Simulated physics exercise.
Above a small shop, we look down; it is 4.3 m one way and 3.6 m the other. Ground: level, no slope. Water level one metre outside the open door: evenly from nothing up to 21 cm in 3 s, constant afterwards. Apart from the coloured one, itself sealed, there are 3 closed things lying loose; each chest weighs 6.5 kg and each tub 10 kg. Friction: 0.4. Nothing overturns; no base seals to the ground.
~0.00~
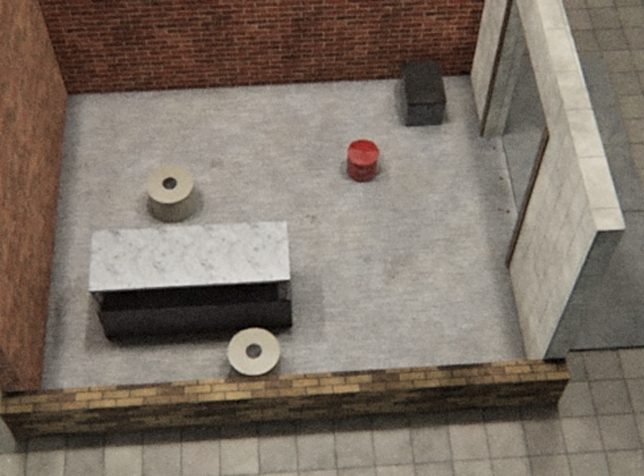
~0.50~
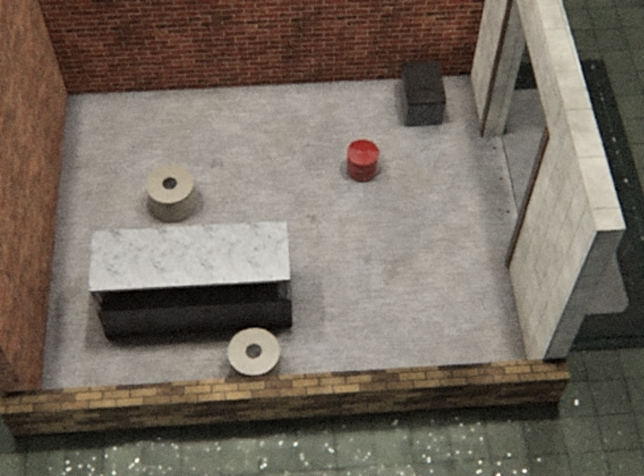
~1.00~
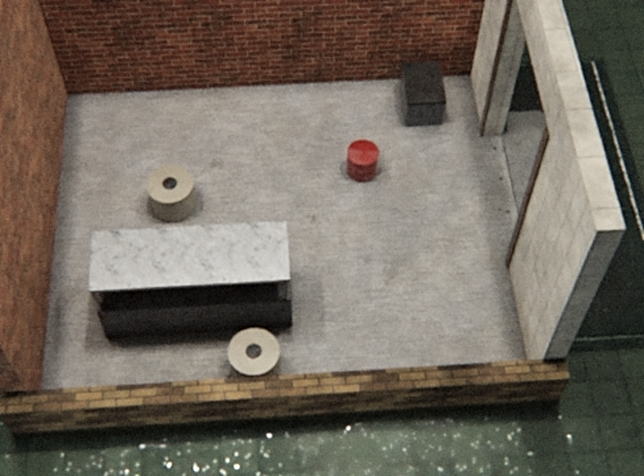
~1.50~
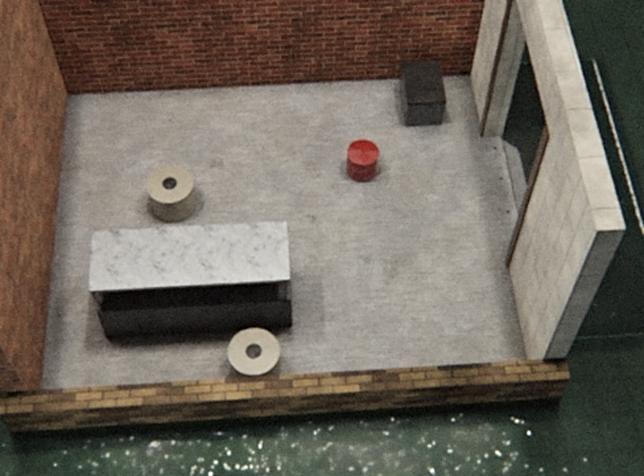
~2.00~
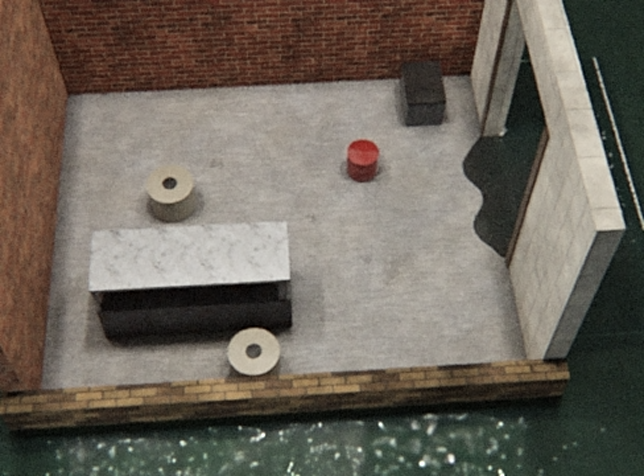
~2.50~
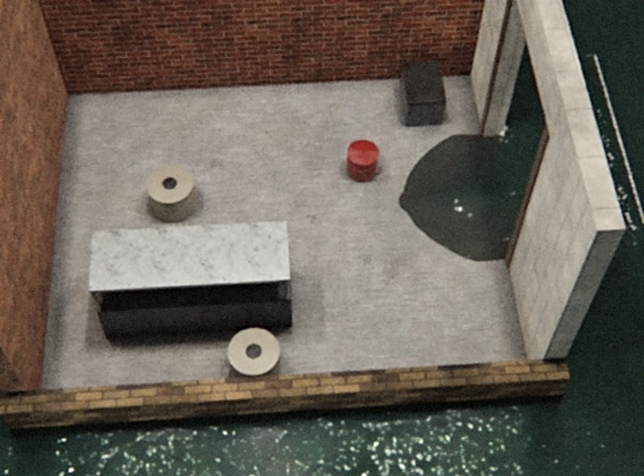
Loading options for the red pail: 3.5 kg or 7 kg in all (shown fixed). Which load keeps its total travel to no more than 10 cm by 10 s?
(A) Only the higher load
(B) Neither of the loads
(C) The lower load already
B, neither of the loads.
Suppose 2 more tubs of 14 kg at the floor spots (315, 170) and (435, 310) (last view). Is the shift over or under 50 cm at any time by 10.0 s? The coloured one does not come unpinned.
Order as asked: Stays within / stays within.
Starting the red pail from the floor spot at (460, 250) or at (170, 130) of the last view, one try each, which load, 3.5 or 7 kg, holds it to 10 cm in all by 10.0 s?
In order: Both fall short; both fall short.
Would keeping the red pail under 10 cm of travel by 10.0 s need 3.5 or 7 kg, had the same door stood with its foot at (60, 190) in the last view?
Outcome - neither pick works.
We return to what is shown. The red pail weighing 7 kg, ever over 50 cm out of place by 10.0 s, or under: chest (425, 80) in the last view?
Result: Threshold not reached.
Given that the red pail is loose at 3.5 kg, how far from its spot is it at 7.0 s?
Close to 300 centimetres.
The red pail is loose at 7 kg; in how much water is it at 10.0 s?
13 cm, roughly.
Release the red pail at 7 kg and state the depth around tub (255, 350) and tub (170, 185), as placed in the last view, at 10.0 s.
Some 14 cm at the first, some 13 cm at the second.
After 3.5 s the red pail would be 36 cm from its start with 3.5 kg and 16 cm from its start with 7 kg; 5 cm of water round it then.
After 4.5 s the red pail would be 139 cm from its start with 3.5 kg and 84 cm from its start with 7 kg; 5 cm of water round it then.
After 7.0 s the red pail would be 297 cm from its start with 3.5 kg and 191 cm from its start with 7 kg; 9 cm of water round it then.
After 10.0 s the red pail would be 295 cm from its start with 3.5 kg and 196 cm from its start with 7 kg; 13 cm of water round it then.
